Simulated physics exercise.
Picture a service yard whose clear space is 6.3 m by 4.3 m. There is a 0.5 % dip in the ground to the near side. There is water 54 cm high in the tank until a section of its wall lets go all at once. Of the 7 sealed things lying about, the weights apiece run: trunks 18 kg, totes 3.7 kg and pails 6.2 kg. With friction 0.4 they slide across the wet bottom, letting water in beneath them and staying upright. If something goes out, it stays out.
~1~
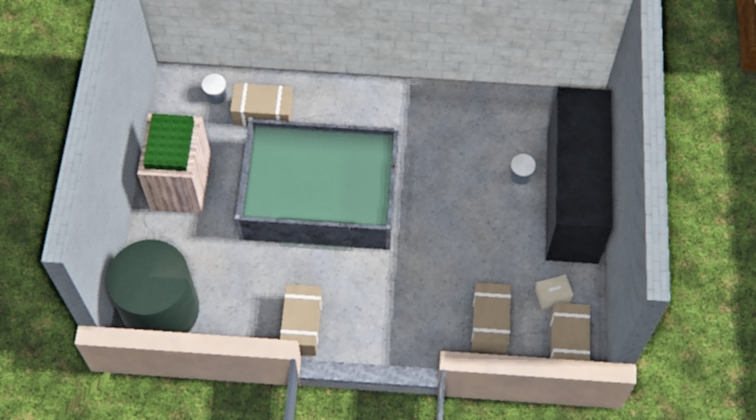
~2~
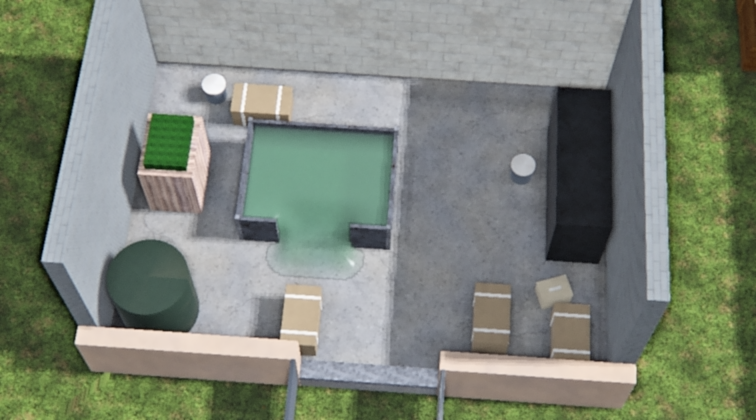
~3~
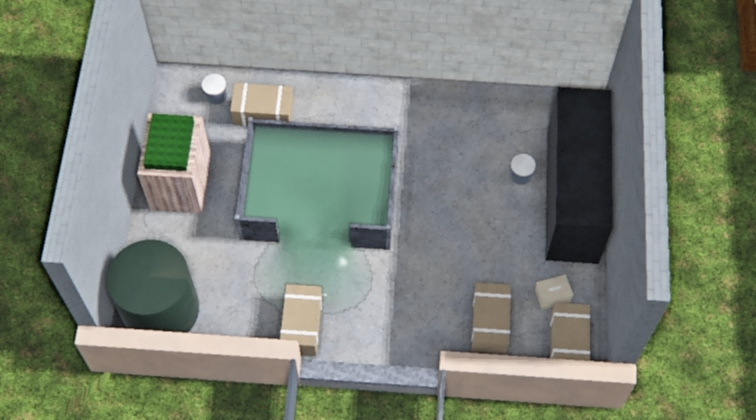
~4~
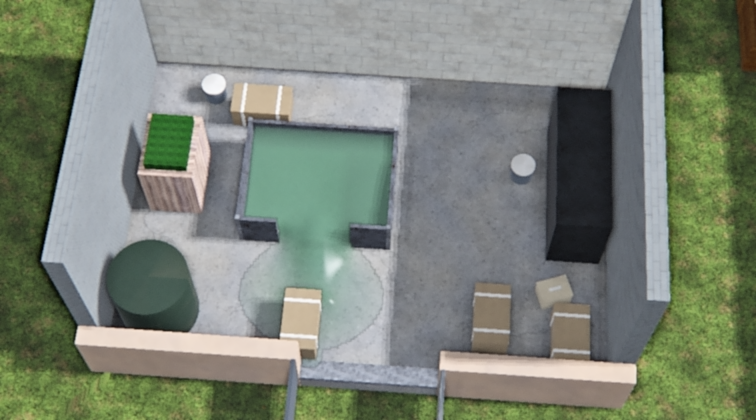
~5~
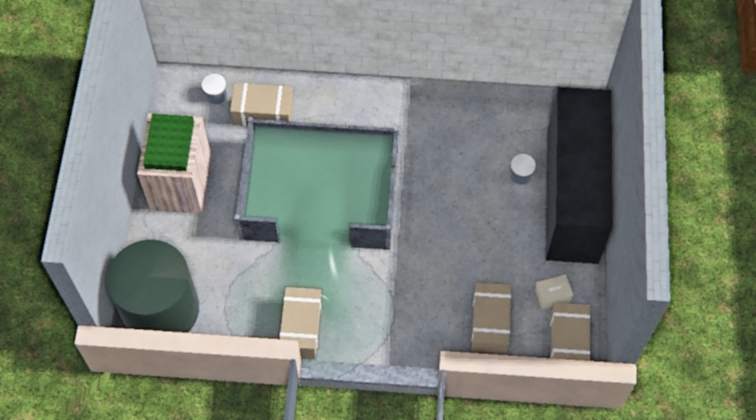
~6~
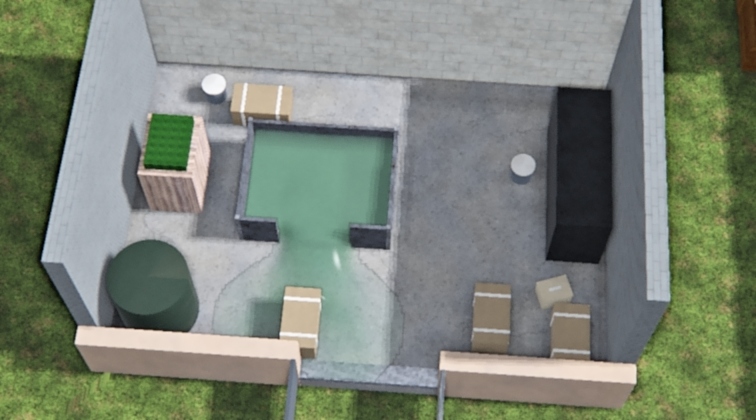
In a walled yard, green water spreads from an opened tank around a nearly still box.
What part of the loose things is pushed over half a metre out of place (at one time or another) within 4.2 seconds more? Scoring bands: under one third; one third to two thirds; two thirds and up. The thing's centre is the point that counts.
The count will not reach a third.
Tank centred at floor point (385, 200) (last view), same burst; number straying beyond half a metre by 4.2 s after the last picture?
That would give 3.
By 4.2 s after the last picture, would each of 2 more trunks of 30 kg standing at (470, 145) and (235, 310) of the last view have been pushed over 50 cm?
Respectively: Doesn't reach it; tops it.
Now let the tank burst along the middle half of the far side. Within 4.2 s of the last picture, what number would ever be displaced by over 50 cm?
Count: 3.
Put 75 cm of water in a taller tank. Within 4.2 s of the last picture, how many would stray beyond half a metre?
Then 3 of them.
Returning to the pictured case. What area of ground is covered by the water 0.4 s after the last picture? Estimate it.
About 7.0 m2.
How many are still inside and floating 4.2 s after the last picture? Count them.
The count is 0.
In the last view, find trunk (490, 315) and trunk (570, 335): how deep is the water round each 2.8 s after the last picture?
Roughly 2 and 2 cm.
Then, 0.4 s after the last picture 0 of 7 are over 50 cm from their spots; 1 afloat.
Then, 1.5 s after the last picture 0 of 7 are over 50 cm from their spots; 1 afloat.
Then, 2.8 s after the last picture 1 of 7 are over 50 cm from their spots; 0 afloat.
Then, 4.2 s after the last picture 1 of 7 are over 50 cm from their spots, and 1 have been at some point; 0 afloat.
